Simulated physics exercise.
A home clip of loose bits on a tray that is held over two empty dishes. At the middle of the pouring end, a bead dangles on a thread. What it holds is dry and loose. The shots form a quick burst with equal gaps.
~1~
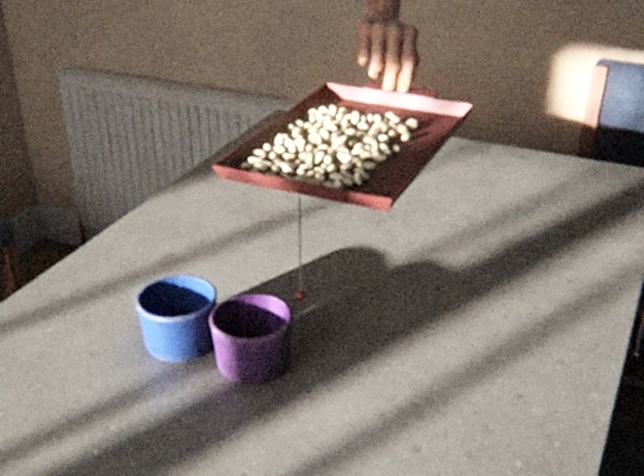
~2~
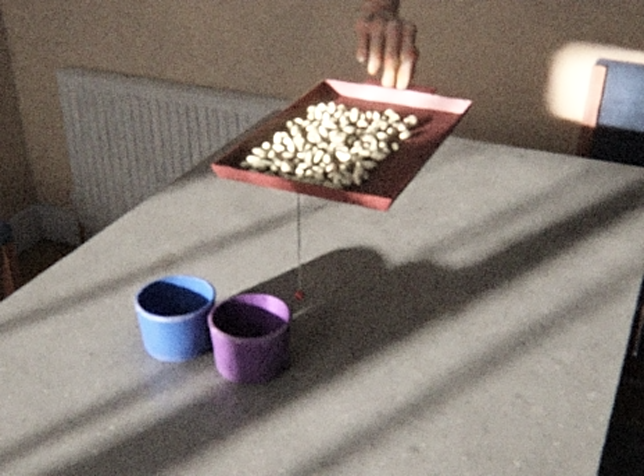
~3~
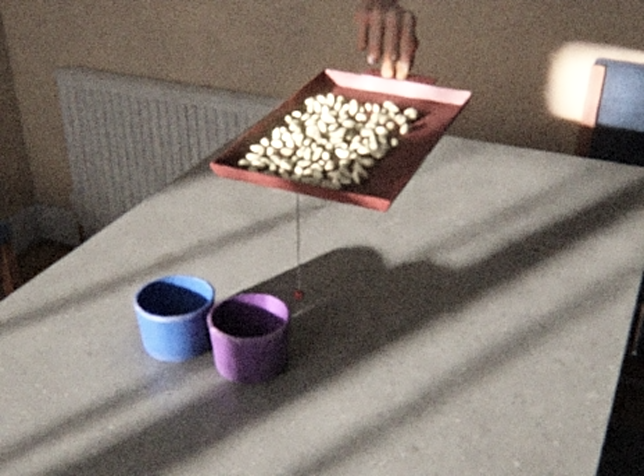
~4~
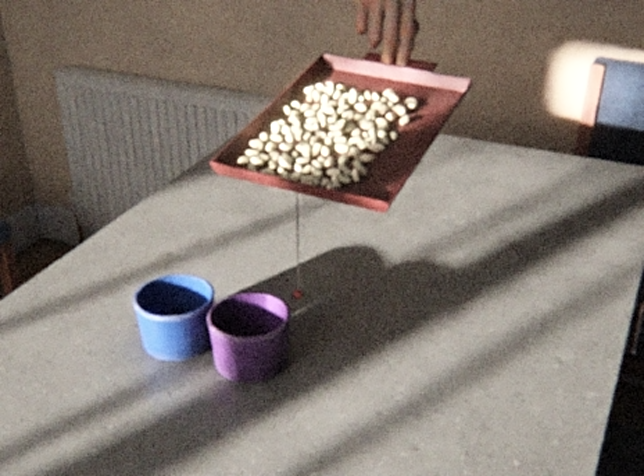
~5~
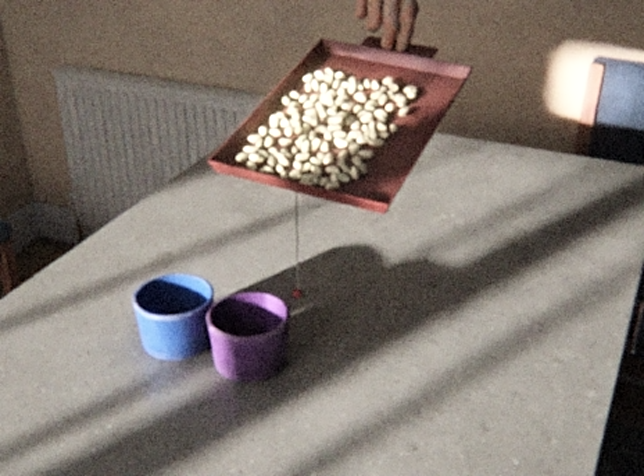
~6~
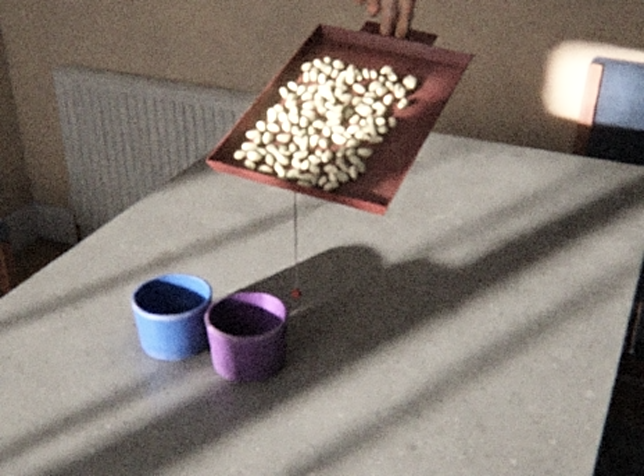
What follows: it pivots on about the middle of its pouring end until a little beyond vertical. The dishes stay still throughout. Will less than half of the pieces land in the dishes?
Yes, only a minority lands there.
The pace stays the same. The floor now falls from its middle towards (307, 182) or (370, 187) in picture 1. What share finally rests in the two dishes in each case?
About 50 and 0 percent.
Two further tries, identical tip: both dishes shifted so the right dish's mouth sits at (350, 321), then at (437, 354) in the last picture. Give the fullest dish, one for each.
Trial one goes to the right of the two, trial two to the left of the two.
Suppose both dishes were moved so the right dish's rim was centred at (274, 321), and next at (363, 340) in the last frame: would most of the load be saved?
Well, not up to half at the first spot and in excess of half at the second.
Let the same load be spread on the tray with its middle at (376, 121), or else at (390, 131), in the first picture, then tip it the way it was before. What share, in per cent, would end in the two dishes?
That would be 0 per cent, and then 0 per cent.
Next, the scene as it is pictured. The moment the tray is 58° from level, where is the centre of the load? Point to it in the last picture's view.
About (331, 166).
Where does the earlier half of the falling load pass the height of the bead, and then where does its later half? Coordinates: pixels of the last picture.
For the early half I get (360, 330), and for the late half (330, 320).
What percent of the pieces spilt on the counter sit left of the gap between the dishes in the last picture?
I reckon around 0 per cent.
Soon after the last picture, tray tipped steeply; nearly all on the tray; a small part in the air.
A little later, tray tipped right over; a small part on the tray; a small part in the right dish; about two thirds outside both; about a quarter in the air.
Later still, tray tipped past a quarter turn; a small part in the right dish; nearly all outside both.
At rest, tray tipped past a quarter turn; a small part in the right dish; none in the left dish; nearly all outside both.
